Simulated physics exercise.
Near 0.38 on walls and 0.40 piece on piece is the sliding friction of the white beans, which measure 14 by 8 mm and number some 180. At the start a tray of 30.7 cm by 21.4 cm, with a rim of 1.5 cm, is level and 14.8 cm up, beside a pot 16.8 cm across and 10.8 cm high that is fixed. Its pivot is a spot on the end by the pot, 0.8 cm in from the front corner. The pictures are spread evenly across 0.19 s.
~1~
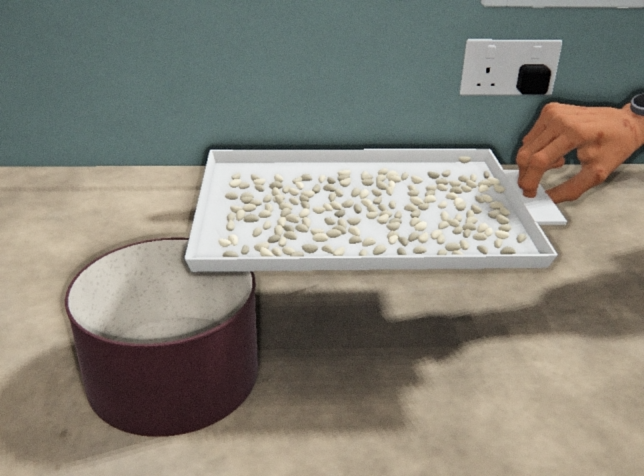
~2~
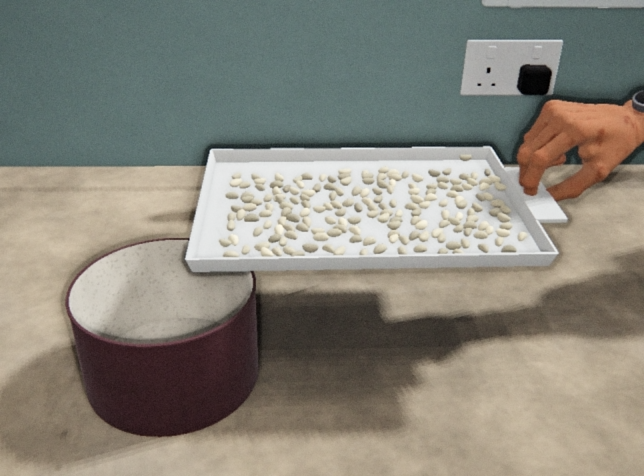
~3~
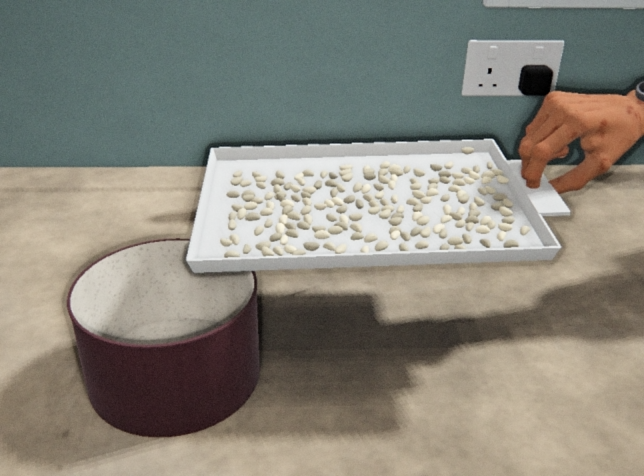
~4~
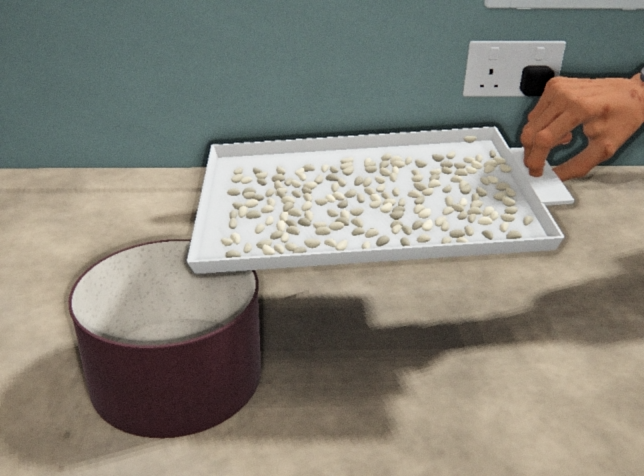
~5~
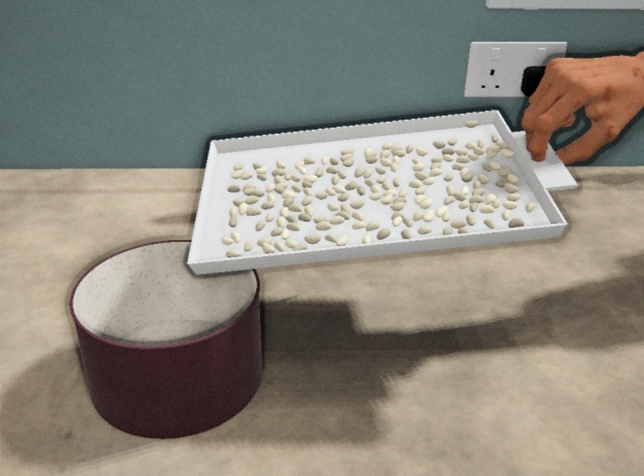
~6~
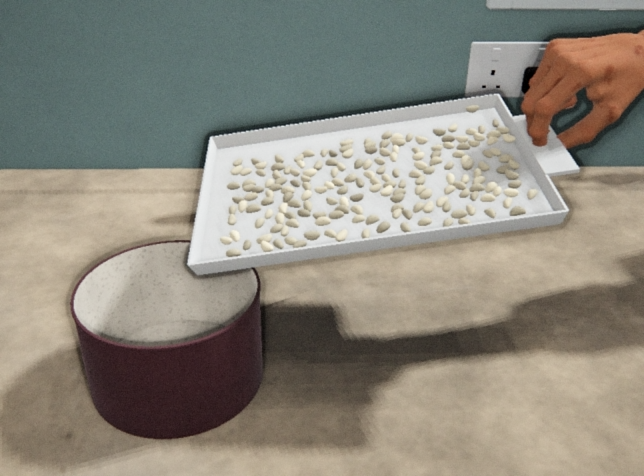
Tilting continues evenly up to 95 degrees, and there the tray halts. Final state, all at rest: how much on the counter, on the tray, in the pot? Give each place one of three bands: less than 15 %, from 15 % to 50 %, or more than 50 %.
My prediction: Counter: A minor amount, tray: A minor amount, pot: The greater amount.
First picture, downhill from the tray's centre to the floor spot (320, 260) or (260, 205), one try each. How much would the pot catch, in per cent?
Approximately 30 percent, then 45 percent.
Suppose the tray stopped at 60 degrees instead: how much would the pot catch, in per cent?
That comes out at some 65 per cent.
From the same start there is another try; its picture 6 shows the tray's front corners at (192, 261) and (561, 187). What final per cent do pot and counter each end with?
Pot 90; counter 10.
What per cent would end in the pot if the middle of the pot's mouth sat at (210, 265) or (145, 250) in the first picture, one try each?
Close to 30 in a hundred, then close to 10 in a hundred.
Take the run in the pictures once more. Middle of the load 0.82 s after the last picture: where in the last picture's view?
The middle of the load should be near (159, 328) then.
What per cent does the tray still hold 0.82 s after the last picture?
Roughly 40 per cent.
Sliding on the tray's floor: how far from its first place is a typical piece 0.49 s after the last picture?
Displacement on the tray: Roughly 10 cm.
Then, 0.49 s after the last picture, tilt 51 degrees; the tray holds 100 %, the pot 0 %.
Then, 0.82 s after the last picture, tilt 78 degrees; the tray holds 40 %, the pot 45 %.
Then, 1.24 s after the last picture, tilt 95 degrees; the tray holds 0 %, the pot 90 %.
In the end, counter 10 %, tray 0 %, pot 90 %.
